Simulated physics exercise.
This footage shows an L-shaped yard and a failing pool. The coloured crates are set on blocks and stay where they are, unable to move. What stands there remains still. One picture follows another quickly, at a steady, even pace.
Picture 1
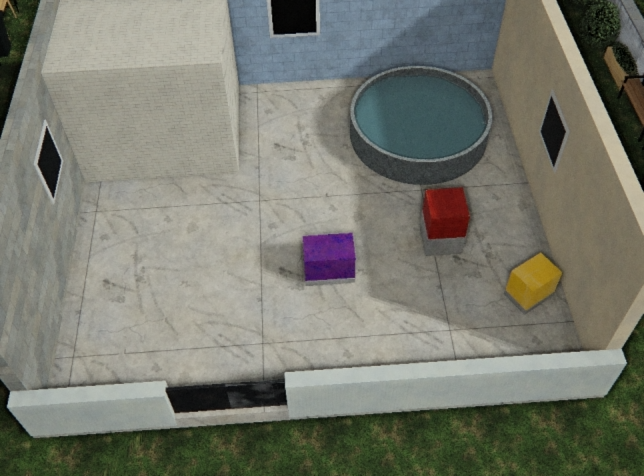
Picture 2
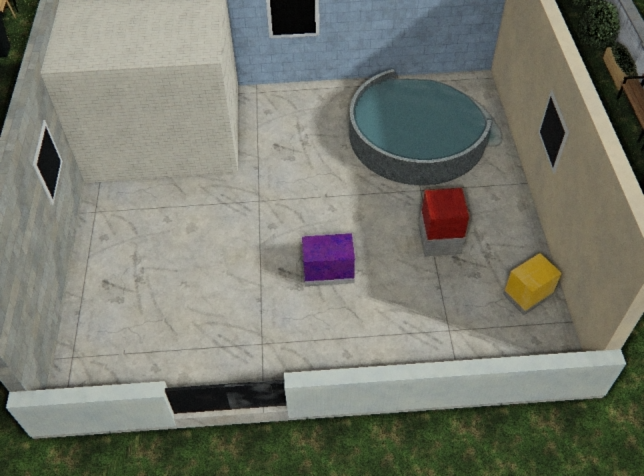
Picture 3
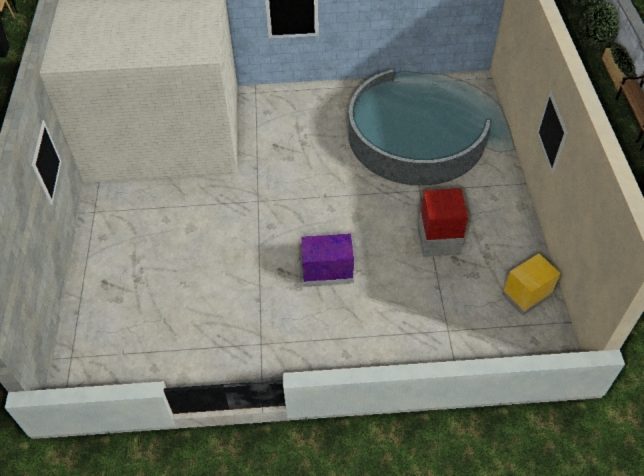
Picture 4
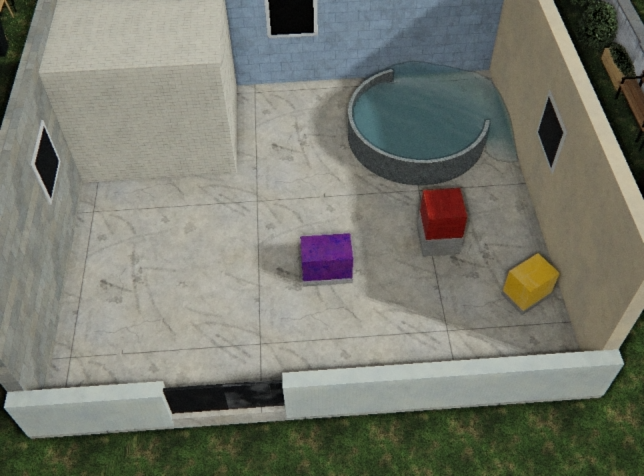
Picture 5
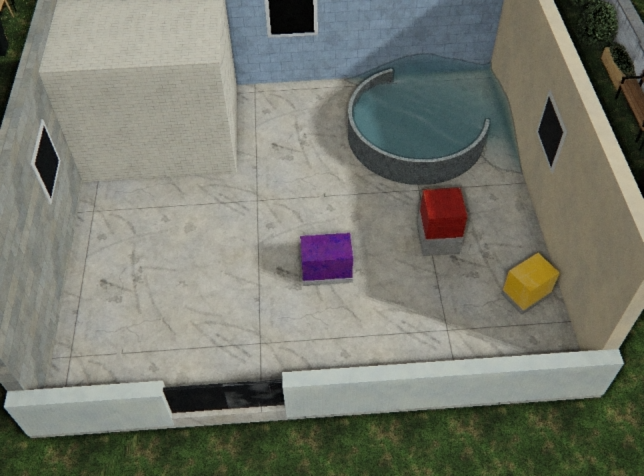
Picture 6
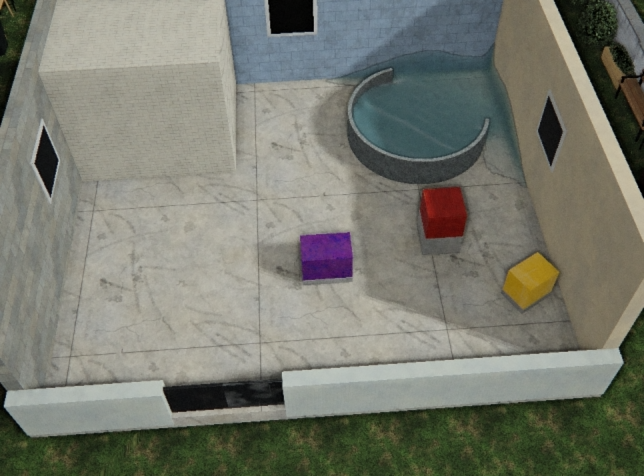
Round pool's far rim opening up and water spreading out toward the right wall, while purple, red and yellow blocks stay still.
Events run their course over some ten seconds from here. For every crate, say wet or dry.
Yellow crate - wet; purple crate - dry; red crate - dry.
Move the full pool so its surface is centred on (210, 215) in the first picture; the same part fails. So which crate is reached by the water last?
Crate marked yellow.
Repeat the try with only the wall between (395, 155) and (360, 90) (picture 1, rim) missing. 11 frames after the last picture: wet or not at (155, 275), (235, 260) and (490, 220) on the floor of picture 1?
Order as asked: Swamped, swamped, untouched.
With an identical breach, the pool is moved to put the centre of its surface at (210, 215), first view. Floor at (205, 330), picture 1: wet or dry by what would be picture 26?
Not reached.
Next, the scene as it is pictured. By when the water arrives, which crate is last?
Note: The purple-painted one.
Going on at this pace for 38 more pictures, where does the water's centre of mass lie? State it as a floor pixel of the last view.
At about (410, 162).
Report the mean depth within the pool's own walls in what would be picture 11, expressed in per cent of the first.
58 percent or thereabouts.
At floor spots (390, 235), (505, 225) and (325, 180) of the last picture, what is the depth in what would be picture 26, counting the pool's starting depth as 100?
About 2 per cent, then 8 per cent, then 0 per cent.
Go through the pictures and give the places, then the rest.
The first picture shows the round pool at (421, 114) is whole and still.
In the second picture, water pours out on the round pool's far side and has run to a hidden place.
In the third picture, the front is at (511, 146), out from the gap on the round pool's far side.
In the fourth picture, water pours out on the round pool's far side and has run to (518, 159).
In the fifth picture, the front is at (522, 170), out from the gap on the round pool's far side.
In the sixth picture, the front is at (526, 183), out from the gap on the round pool's far side.
A moment on, water covers 15 % of the floor; the yellow crate not reached, the purple crate not reached, the red crate not reached.
Next, water covers 25 % of the floor; the yellow crate water round its plinth, the purple crate not reached, the red crate water round its plinth.
Then, water covers 35 % of the floor; the yellow crate water round its plinth, the purple crate not reached, the red crate water round its plinth.
Later, water covers 65 % of the floor; the yellow crate water round its plinth, the purple crate water round its plinth, the red crate water round its plinth.
In the end, water covers 85 % of the floor; the yellow crate was topped, the purple crate stayed above the water, the red crate stayed above the water.
